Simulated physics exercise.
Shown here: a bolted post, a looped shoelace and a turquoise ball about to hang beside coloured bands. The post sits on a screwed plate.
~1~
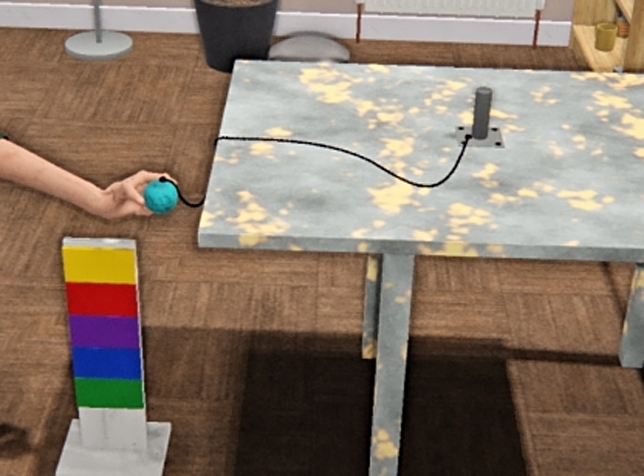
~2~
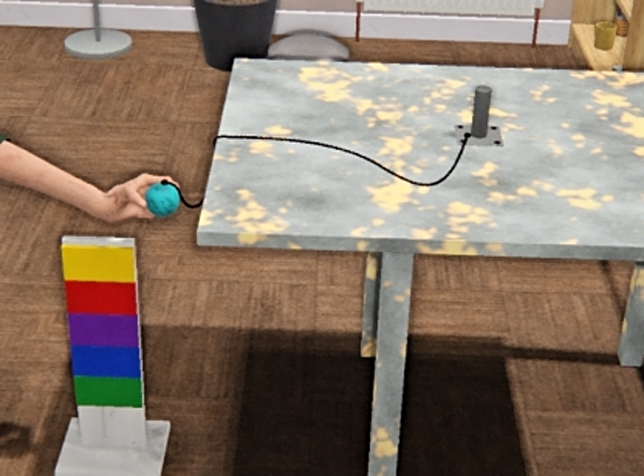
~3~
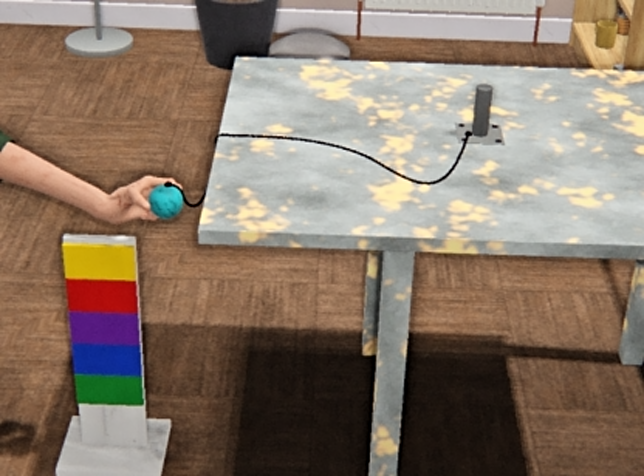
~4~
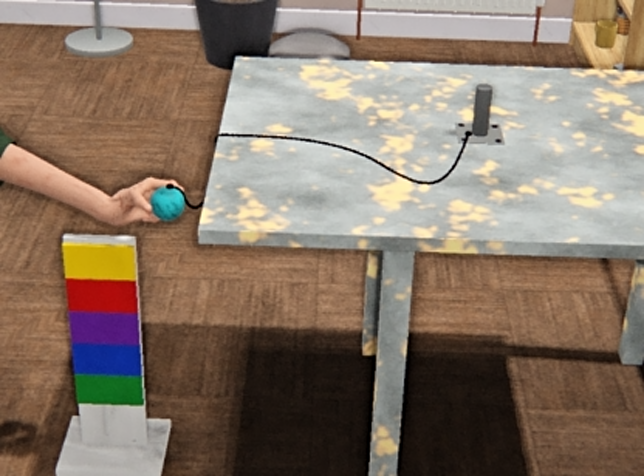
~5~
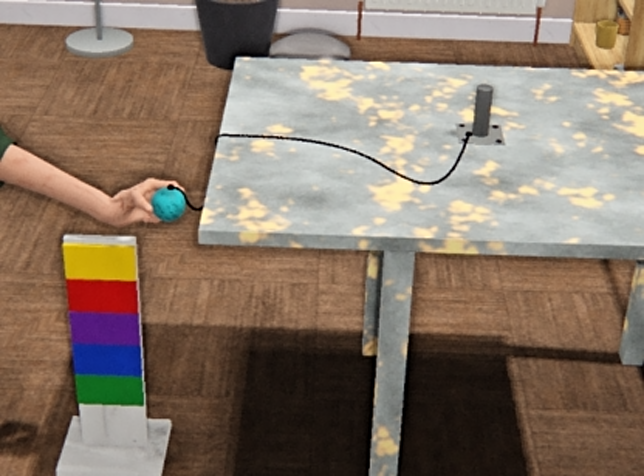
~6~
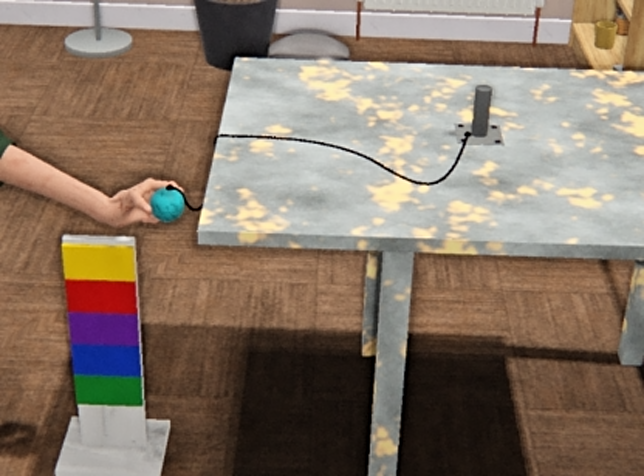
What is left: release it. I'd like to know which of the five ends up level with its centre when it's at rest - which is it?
It's blue.
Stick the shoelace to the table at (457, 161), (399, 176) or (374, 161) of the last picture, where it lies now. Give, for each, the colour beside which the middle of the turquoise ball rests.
Purple; red; red.
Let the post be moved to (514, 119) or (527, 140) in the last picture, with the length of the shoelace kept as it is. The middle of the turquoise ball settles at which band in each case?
For the first try, purple; for the second, purple.
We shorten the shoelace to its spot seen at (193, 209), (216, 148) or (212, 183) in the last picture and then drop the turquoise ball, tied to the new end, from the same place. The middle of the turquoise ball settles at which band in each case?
Try 1 - purple; try 2 - yellow; try 3 - red.
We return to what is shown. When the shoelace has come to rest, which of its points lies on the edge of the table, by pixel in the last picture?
The point sits close to (319, 143).
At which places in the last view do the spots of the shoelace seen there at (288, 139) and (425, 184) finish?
One ends up around (215, 182), the other around (344, 141).
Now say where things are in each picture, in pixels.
In the first picture, turquoise ball (160, 197); yellow (99, 267); red (102, 300); purple (104, 333); blue (107, 364); green (109, 395).
In the second picture, turquoise ball (162, 200); shoelace through (461, 153) (417, 184) (354, 153) (268, 139) (213, 172).
In the third picture, turquoise ball (166, 201).
In the fourth picture, turquoise ball (167, 204); shoelace through (462, 152) (418, 182) (355, 152) (269, 137) (214, 170).
In the fifth picture, turquoise ball (168, 204).
In the sixth picture, turquoise ball (167, 205); shoelace through (461, 153) (418, 183) (354, 153) (268, 138) (214, 171).
Soon after, ball near (252, 358); level with blue.
Then, ball near (195, 354); level with blue.
At rest, ball near (223, 362); level with blue. At blue.
